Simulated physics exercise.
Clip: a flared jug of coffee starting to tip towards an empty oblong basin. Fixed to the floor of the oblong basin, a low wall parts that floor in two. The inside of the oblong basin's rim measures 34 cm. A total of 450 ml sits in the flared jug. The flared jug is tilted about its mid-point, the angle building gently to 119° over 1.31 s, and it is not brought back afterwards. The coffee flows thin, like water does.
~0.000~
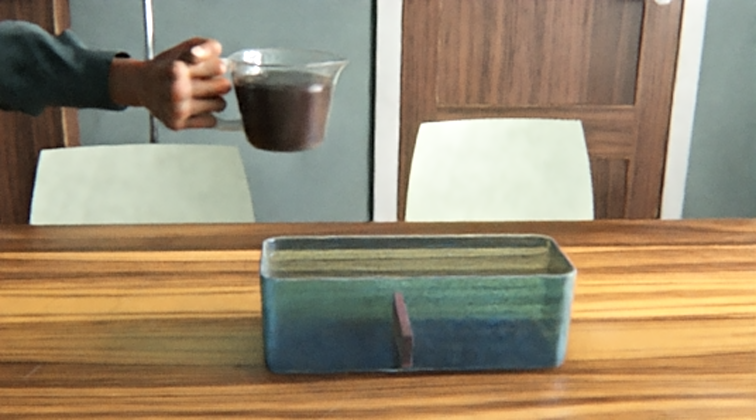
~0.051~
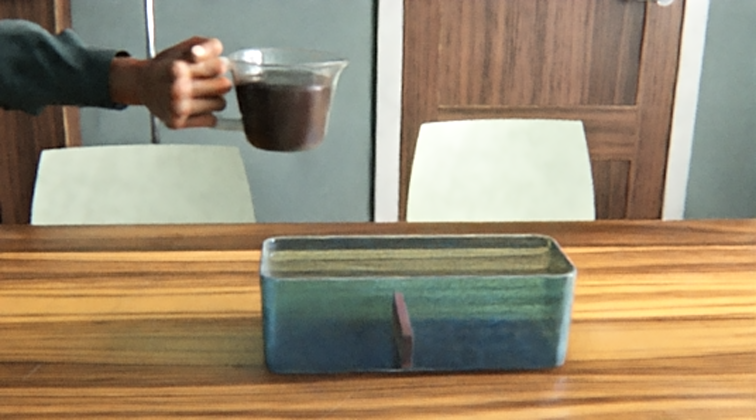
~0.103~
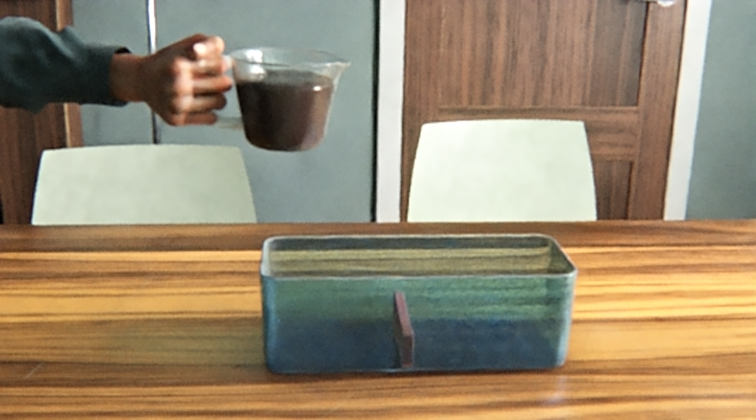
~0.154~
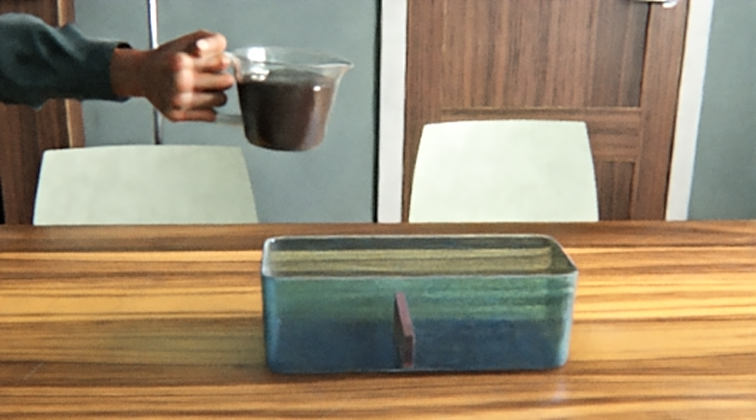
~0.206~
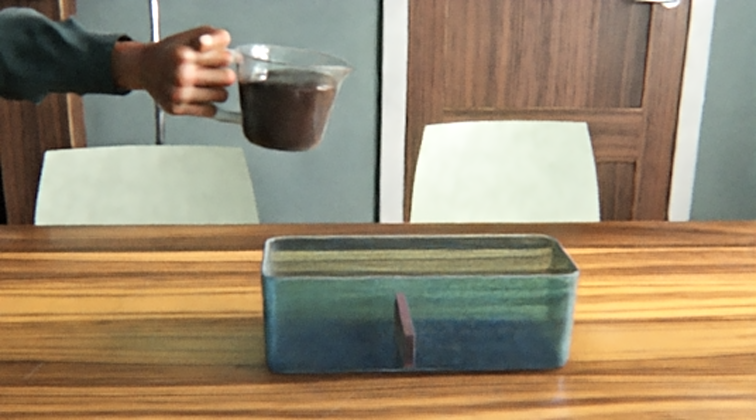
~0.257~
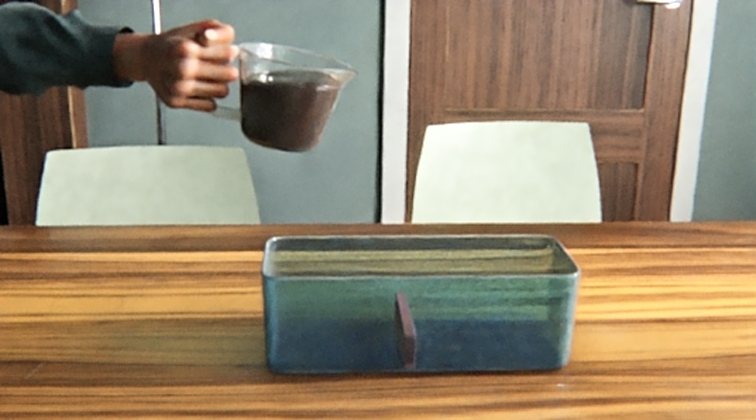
Above a striped wooden table, a hand held a clear jug of dark coffee up and to the left of an empty bluish basin with a low divider, then slowly tilted it slightly rightward.
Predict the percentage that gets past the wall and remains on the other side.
The other side holds about 57 % in the end.
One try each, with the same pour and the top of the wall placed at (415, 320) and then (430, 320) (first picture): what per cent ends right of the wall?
The first try gives 35 percent and the second 10 percent.
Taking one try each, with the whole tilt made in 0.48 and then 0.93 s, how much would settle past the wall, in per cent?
20 and 45 %.
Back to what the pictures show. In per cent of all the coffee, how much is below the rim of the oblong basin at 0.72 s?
7 %, more or less.
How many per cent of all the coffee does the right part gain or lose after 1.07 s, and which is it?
Result: An increase, close to 1.
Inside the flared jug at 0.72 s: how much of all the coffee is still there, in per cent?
Still held: Roughly 66 % of the total.
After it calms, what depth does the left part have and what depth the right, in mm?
Left about 10 mm, right about 12 mm.
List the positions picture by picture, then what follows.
Tilt 0°; pouring edge (349, 60); surface from (237, 77) to (332, 78); the oblong basin's rim runs from (262, 259) to (563, 256); the wall's top is at (402, 313), in the first picture.
Tilt 0°; pouring edge (350, 60); surface from (237, 77) to (333, 78), in the second picture.
Tilt 2°; pouring edge (351, 61); surface from (238, 77) to (334, 78), in the third picture.
Tilt 4°; pouring edge (353, 63); surface from (239, 76) to (336, 78), in the fourth picture.
Tilt 7°; pouring edge (356, 67); surface from (242, 77) to (338, 78), in the fifth picture.
Tilt 11°; pouring edge (358, 71); surface from (244, 77) to (342, 79), in the sixth picture.
By 0.72 s the tilt is 69° and 67 per cent is still to pour, 2 is left of the wall and 5 right of it.
By 1.07 s the tilt is 109° and 5 per cent is still to pour, 27 is left of the wall and 56 right of it.
By 1.42 s the tilt is 119° and 0 per cent is still to pour, 41 is left of the wall and 57 right of it.
By 1.81 s the tilt is 119° and 0 per cent is still to pour, 41 is left of the wall and 57 right of it.
At rest 41 per cent lies left of the wall, 57 right of it and 2 outside.
